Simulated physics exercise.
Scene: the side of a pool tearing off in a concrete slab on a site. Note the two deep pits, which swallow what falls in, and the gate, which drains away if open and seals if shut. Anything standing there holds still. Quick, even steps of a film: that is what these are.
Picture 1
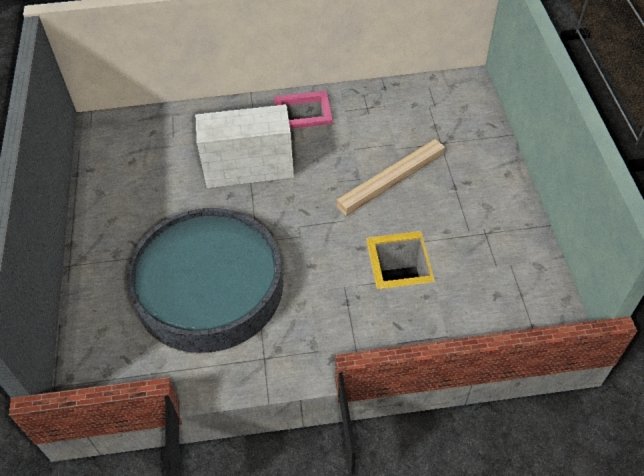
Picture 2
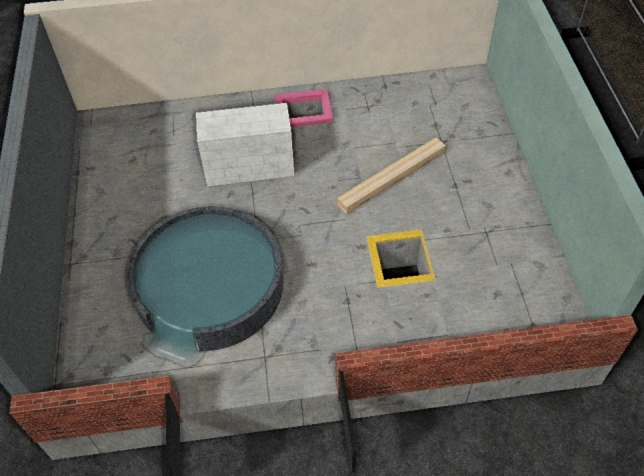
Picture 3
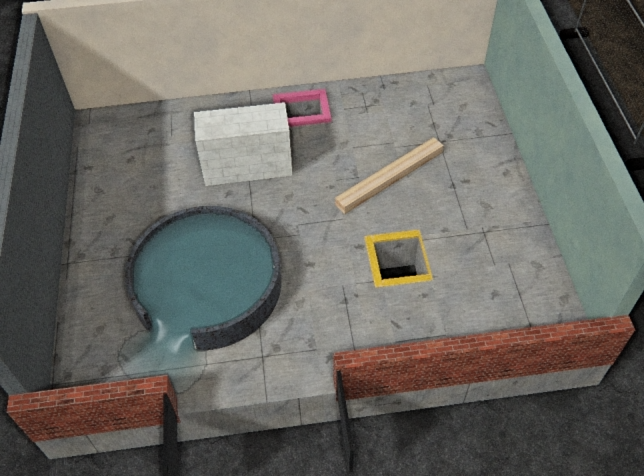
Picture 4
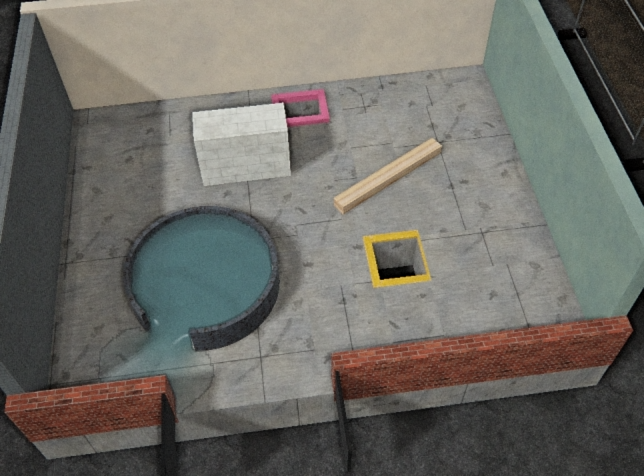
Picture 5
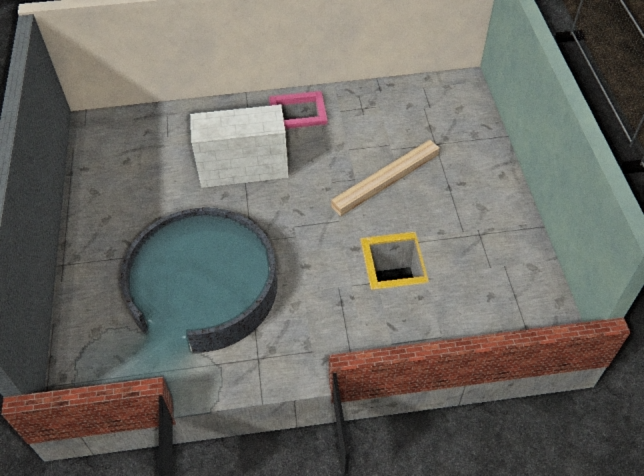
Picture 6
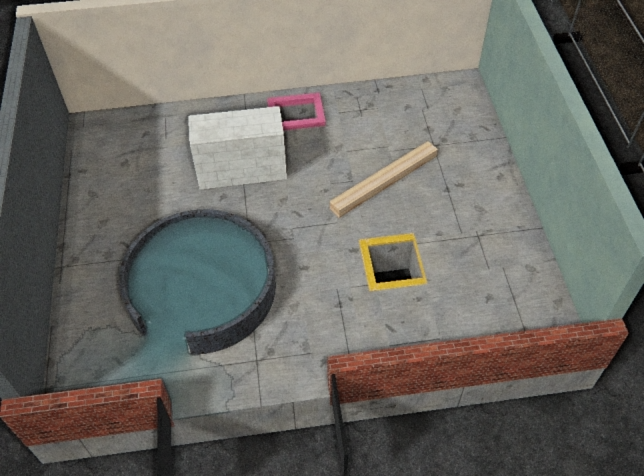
A round, dark-rimmed pool of teal water sits at the left of a cracked grey concrete slab, seen from high above, with cream, green and dark grey walls and low red brick in front. Behind it are a white block and a pink-edged pit, with a wooden beam and a yellow-edged pit to the right. The pool's front rim breaks open and water pours out, spreading toward the front left brick wall, while the view drifts very slightly.
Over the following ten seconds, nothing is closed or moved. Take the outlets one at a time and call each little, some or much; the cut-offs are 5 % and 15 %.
In order: The gate catches much; the yellow pit catches little; the pink pit catches little.
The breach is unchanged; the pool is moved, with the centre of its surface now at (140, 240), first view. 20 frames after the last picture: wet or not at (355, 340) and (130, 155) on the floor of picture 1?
Looking at the two spots in order, the first is waterlogged and the second is bone-dry.
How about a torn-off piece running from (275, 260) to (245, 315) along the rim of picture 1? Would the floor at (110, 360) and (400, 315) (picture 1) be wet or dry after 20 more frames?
Result, point by point: Unwetted; inundated.
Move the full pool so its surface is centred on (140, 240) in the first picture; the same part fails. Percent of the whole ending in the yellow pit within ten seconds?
Yellow: About 8 %.
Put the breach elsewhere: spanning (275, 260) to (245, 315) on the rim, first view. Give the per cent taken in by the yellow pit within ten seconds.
Yellow: About 14 %.
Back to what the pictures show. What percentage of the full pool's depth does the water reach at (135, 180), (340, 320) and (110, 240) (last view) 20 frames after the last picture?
In turn 6, 0 and 10 in a hundred.
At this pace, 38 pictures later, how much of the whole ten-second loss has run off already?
My figure: 75 percent.
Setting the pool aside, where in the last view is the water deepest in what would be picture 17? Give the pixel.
My estimate is about (42, 420).
A moment on, water covers 5 % of the floor; the gate 2 %, the yellow pit 0 %, the pink pit 0 %.
Next, water covers 10 % of the floor; the gate 5 %, the yellow pit 0 %, the pink pit 0 %.
Then, water covers 25 % of the floor; the gate 8 %, the yellow pit 0 %, the pink pit 0 %.
Later, water covers 30 % of the floor; the gate 13 %, the yellow pit 0 %, the pink pit 0 %.
In the end, water covers 40 % of the floor; the gate 17 %, the yellow pit 0 %, the pink pit 0 %.
